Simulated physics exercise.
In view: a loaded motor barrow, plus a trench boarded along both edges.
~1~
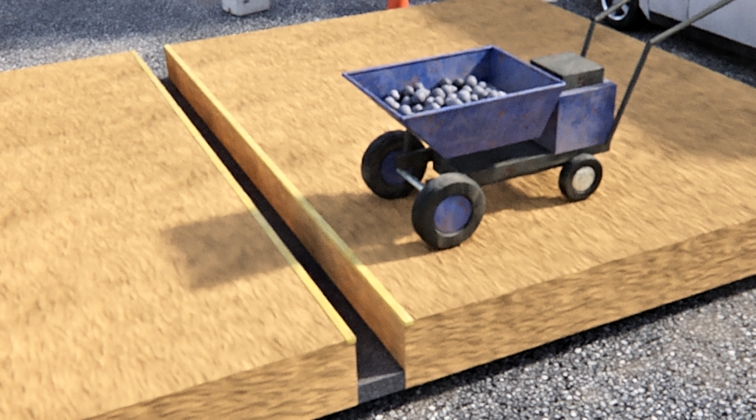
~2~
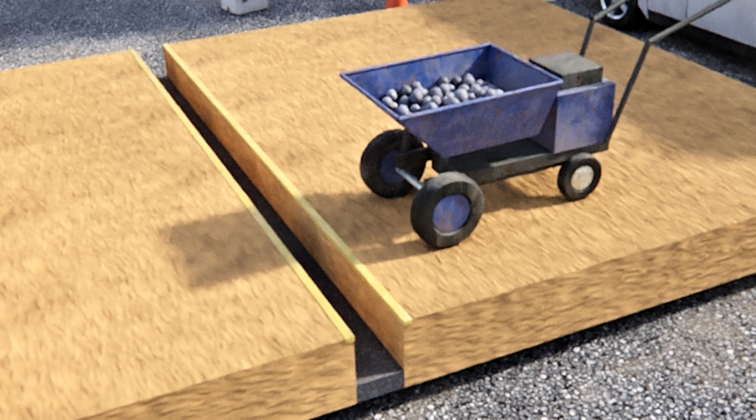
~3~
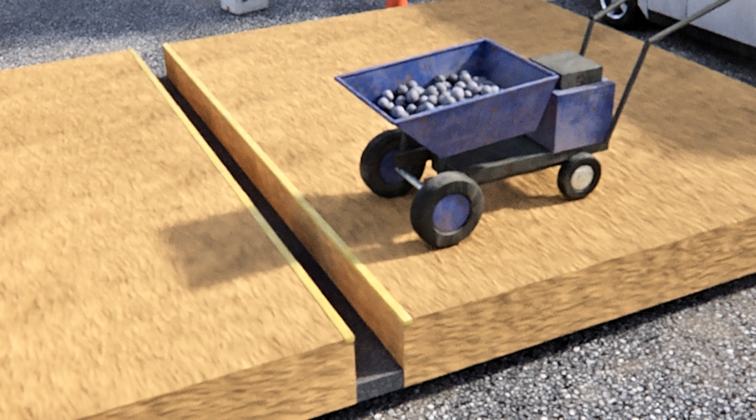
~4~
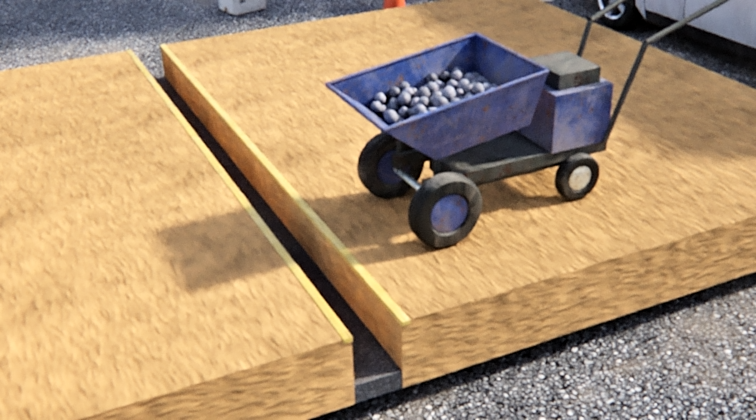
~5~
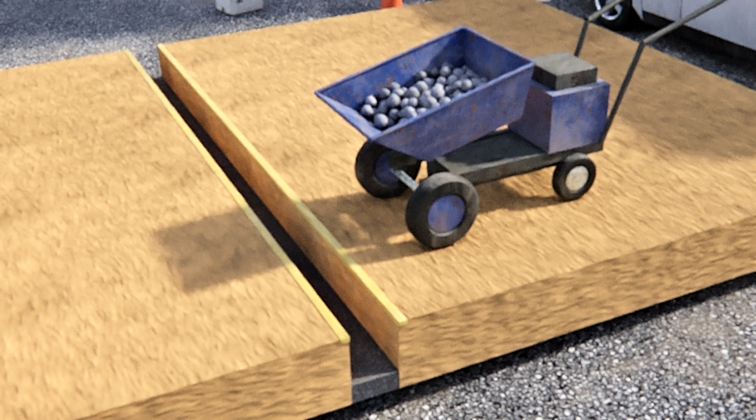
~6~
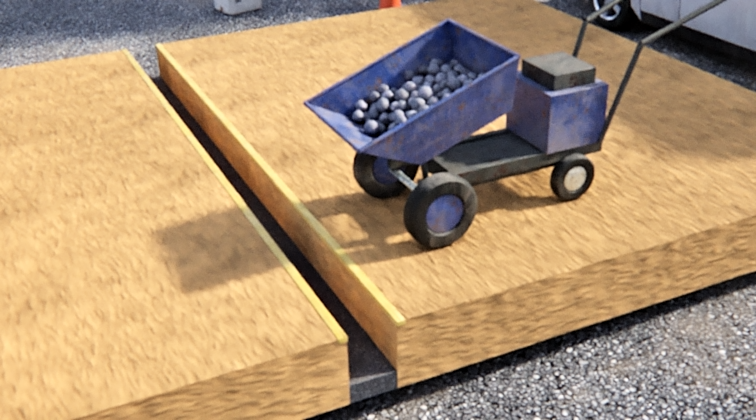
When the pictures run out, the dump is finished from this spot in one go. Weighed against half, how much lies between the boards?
Above half.
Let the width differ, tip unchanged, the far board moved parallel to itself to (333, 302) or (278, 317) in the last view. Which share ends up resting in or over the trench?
In order: Near 10, then 100 percent.
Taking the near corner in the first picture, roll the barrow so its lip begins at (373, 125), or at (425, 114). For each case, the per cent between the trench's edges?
0 and 100 percent, in that order.
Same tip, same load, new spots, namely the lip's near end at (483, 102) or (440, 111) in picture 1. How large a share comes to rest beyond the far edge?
0 and 0 percent, in that order.
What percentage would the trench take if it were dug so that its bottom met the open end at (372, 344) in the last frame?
The share would be around 30 per cent.
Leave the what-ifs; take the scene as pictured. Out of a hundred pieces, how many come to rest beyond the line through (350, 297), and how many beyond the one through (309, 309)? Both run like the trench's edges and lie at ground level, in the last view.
Close to 80 % and 30 %, in that order.
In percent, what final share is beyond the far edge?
Around 35 %.
Just after the last frame, skip tipped steeply; every one in the skip.
A moment on, skip tipped right over; roughly two thirds in the skip; roughly a quarter in or heaped over the trench; about a tenth beyond it; just a few falling.
Further on, skip tipped right over; about a tenth in the skip; roughly two thirds in or heaped over the trench; roughly a third beyond it.
When it is over, skip tipped right over; roughly two thirds in or heaped over the trench; roughly a third beyond it.
